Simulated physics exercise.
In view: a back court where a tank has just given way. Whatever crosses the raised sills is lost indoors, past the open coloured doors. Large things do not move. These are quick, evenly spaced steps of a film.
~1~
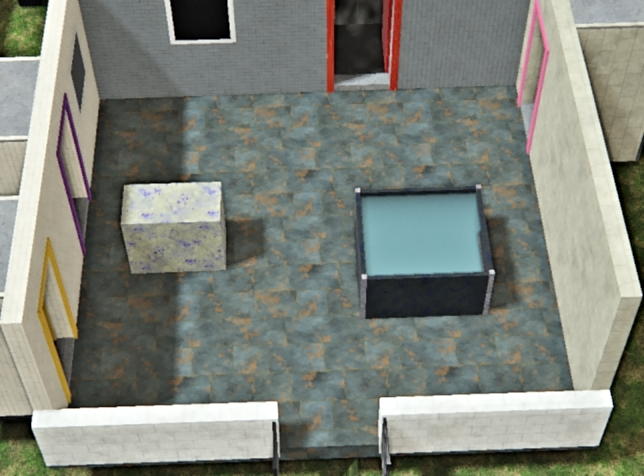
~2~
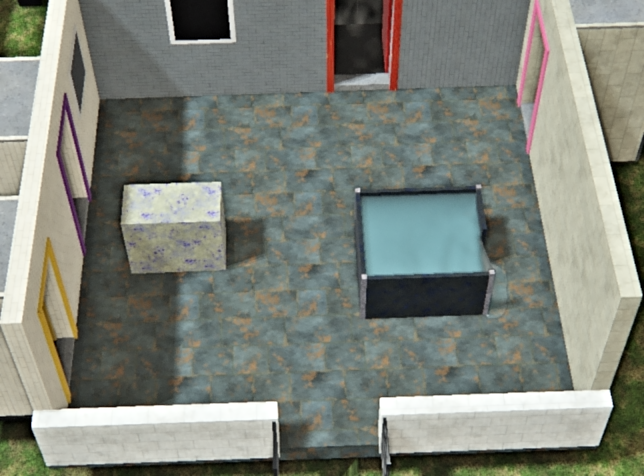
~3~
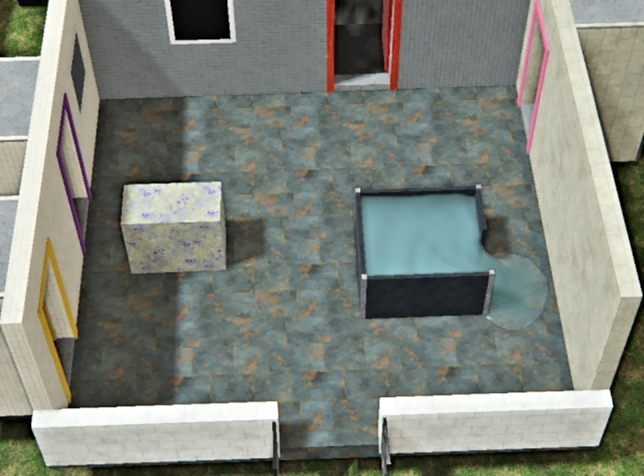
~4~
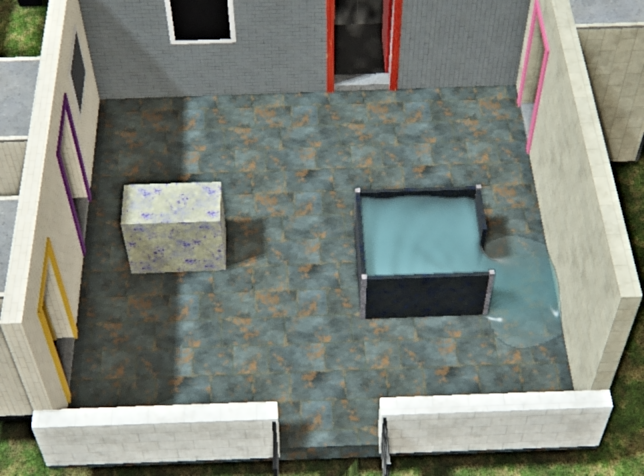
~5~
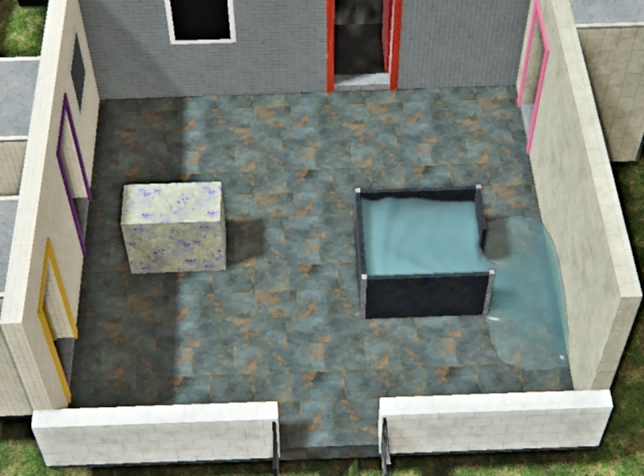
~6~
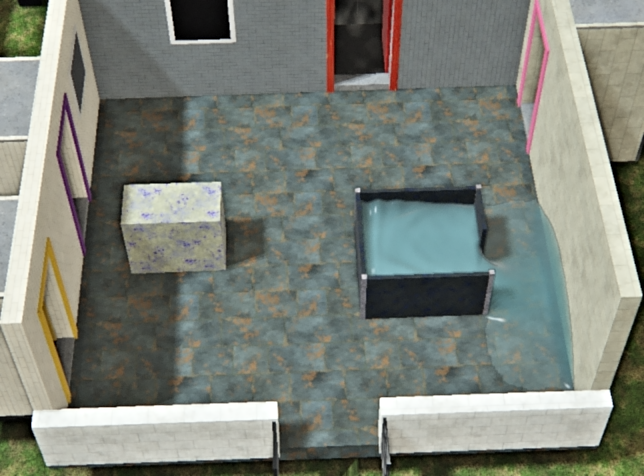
Water pours from the tank's right side and spreads across the floor along the wall.
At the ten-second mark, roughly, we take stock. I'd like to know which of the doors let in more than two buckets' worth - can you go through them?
At the end, the yellow door lets the inflow pass two buckets; the red door keeps the inflow to two buckets or less; the pink door keeps the inflow to two buckets or less; the purple door keeps the inflow to two buckets or less.
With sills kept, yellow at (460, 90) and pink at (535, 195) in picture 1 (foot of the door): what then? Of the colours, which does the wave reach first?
The first to get wet is the one in pink.
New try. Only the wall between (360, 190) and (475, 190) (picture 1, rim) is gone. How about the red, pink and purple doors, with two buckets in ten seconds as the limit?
Note - red door breaks the threshold; pink door breaks the threshold; purple door comes in lower.
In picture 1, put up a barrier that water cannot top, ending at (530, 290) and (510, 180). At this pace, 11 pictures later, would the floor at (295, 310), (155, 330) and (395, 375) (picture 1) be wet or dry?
Results in order: Bone-dry / bone-dry / swamped.
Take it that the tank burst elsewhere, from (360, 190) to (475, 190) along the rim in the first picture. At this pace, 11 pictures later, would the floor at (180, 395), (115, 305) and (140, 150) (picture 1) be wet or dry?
The first point is spared, the second spared, the third spared.
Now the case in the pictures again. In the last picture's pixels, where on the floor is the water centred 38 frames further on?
Centre point: Around (342, 261).
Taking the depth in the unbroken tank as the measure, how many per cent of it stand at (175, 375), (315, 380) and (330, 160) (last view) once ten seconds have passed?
In order: Roughly 10, 4 and 2 in a hundred.
A moment on, water covers 15 % of the floor; the yellow door not reached, the red door not reached, the pink door wet at the sill, nothing in, the purple door not reached.
Next, water covers 30 % of the floor; the yellow door not reached, the red door not reached, the pink door wet at the sill, nothing in, the purple door not reached.
Then, water covers 60 % of the floor; the yellow door not reached, the red door wet at the sill, nothing in, the pink door wet at the sill, nothing in, the purple door not reached.
Later, water covers 90 % of the floor; the yellow door over two buckets in, the red door wet at the sill, nothing in, the pink door under two buckets in, the purple door wet at the sill, nothing in.
In the end, water covers 95 % of the floor; the yellow door far over two buckets in, the red door wet at the sill, nothing in, the pink door under two buckets in, the purple door wet at the sill, nothing in.
